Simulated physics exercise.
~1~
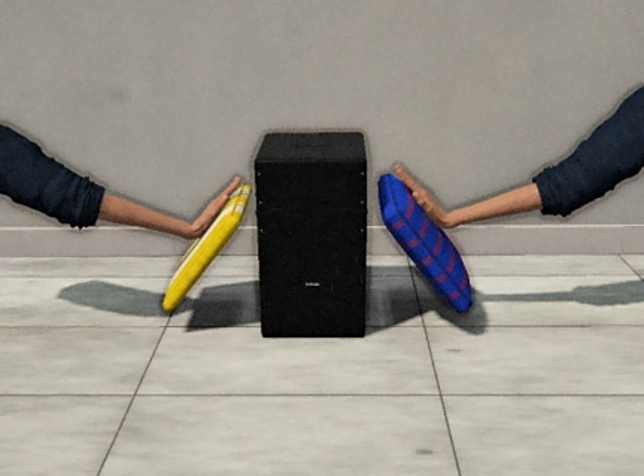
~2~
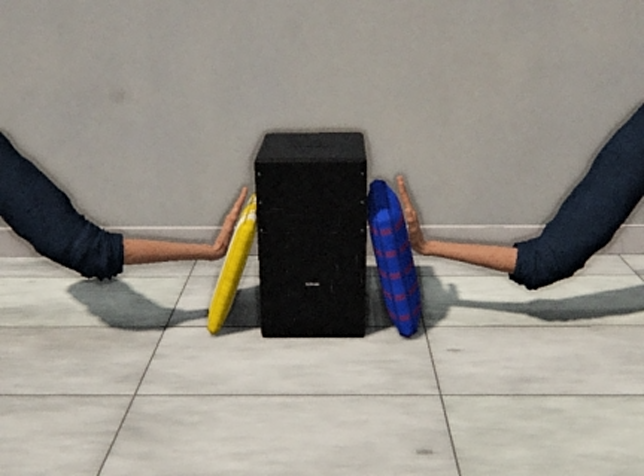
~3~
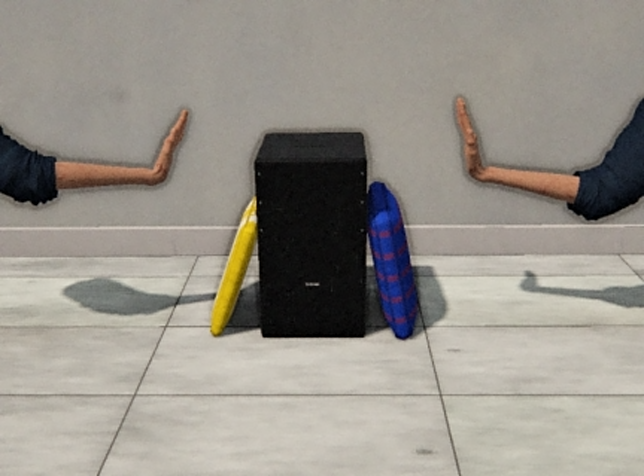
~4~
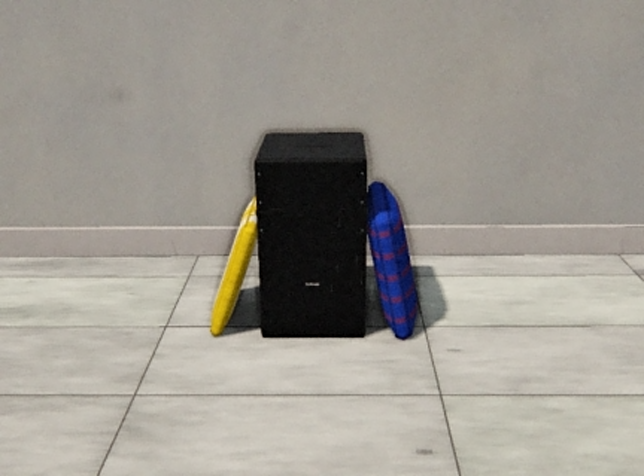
At the start, two hands reach in from opposite sides, holding a yellow seat pad and a blue patterned cushion on edge at a tilt beside an upright black chest. The hands push inward, bringing the pad against the chest's left side and the cushion against its right side. Both arms then let go and draw back, leaving the two soft pieces leaning by themselves. Once the hands have gone from view, neither one slips or falls. At the end, the yellow pad and the blue cushion still rest propped against the unmoved chest.
